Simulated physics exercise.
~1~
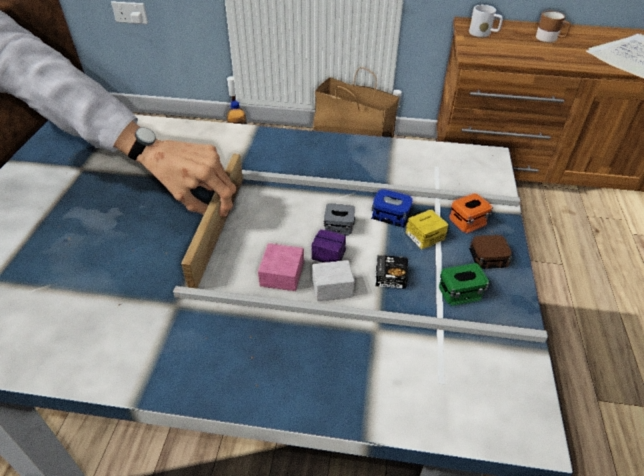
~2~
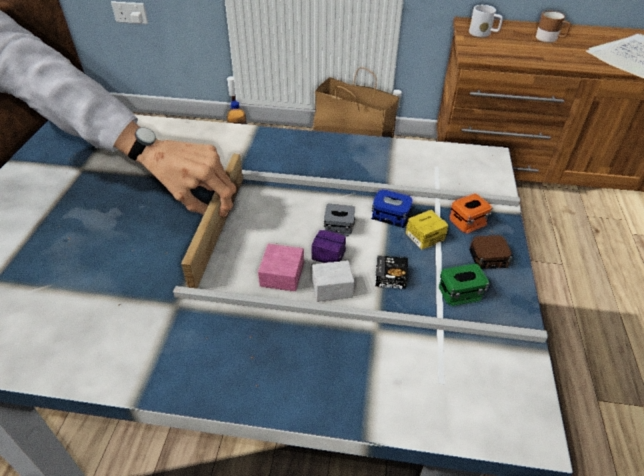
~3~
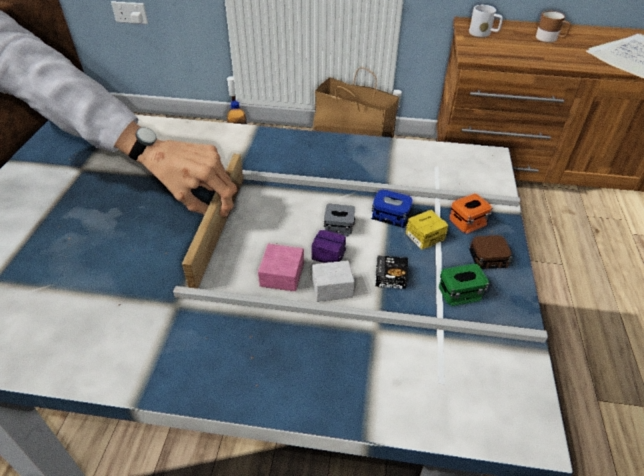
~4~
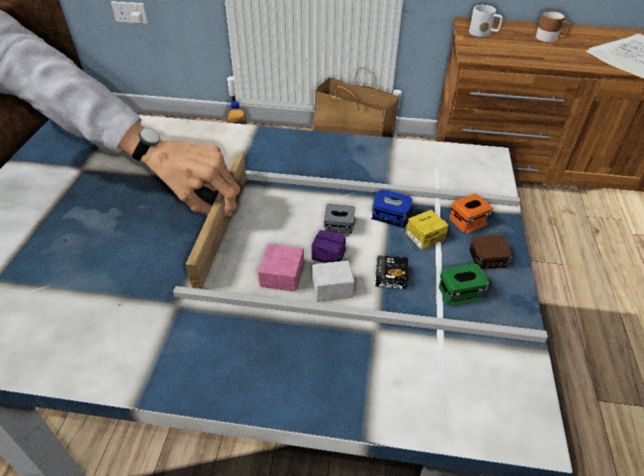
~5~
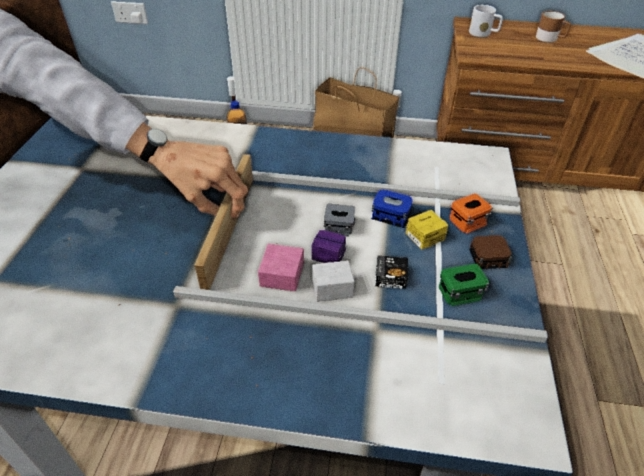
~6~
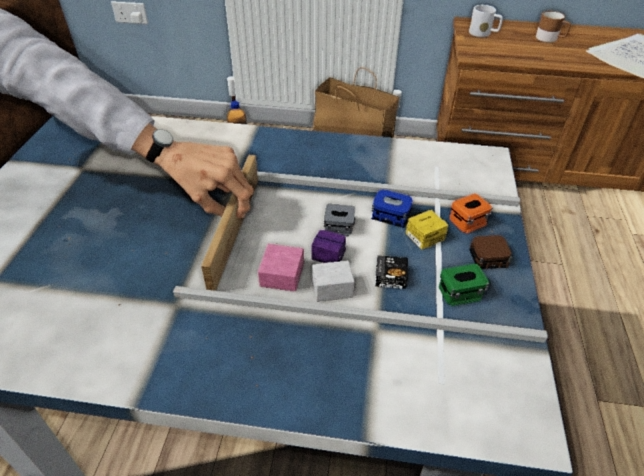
In this clip, a hand holds a wooden board upright across a channel on a checked table and slides it slightly to the right, while the colourful boxes and blocks scattered ahead of it stay still.
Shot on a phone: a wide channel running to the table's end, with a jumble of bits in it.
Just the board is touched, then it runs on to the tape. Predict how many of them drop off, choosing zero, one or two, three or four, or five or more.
The edge claims none.
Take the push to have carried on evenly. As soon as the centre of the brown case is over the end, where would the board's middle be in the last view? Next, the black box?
The middle is at (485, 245) when it's the brown case, and at (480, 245) when it's the black box.
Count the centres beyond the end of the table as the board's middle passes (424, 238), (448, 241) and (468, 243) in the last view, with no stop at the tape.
The numbers past the end are 0, 1 and 1.
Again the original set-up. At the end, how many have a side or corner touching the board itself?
It adds up to 4.
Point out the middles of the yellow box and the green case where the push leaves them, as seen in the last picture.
First: About (489, 235); second: About (537, 291).
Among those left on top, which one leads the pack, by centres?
It's the green case that is foremost.
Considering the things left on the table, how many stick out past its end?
It comes to 1.
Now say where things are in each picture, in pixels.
Brown case (490, 252); orange case (470, 213); green case (462, 285); board (216, 216); tape (439, 253), in the first frame.
Orange case (470, 214); yellow box (427, 230), in the second frame.
Green case (462, 285); purple box (329, 248), in the third frame.
Brown case (490, 252); white block (333, 281), in the fourth frame.
Orange case (470, 214); grey case (339, 220), in the fifth frame.
Brown case (490, 252); orange case (470, 214); green case (462, 285); board (234, 218); tape (439, 253), in the sixth frame.
Soon after, none off yet; brown case at rest near (490, 252); orange case at rest near (470, 214); green case at rest near (462, 285).
At rest, the number that fall off is zero.
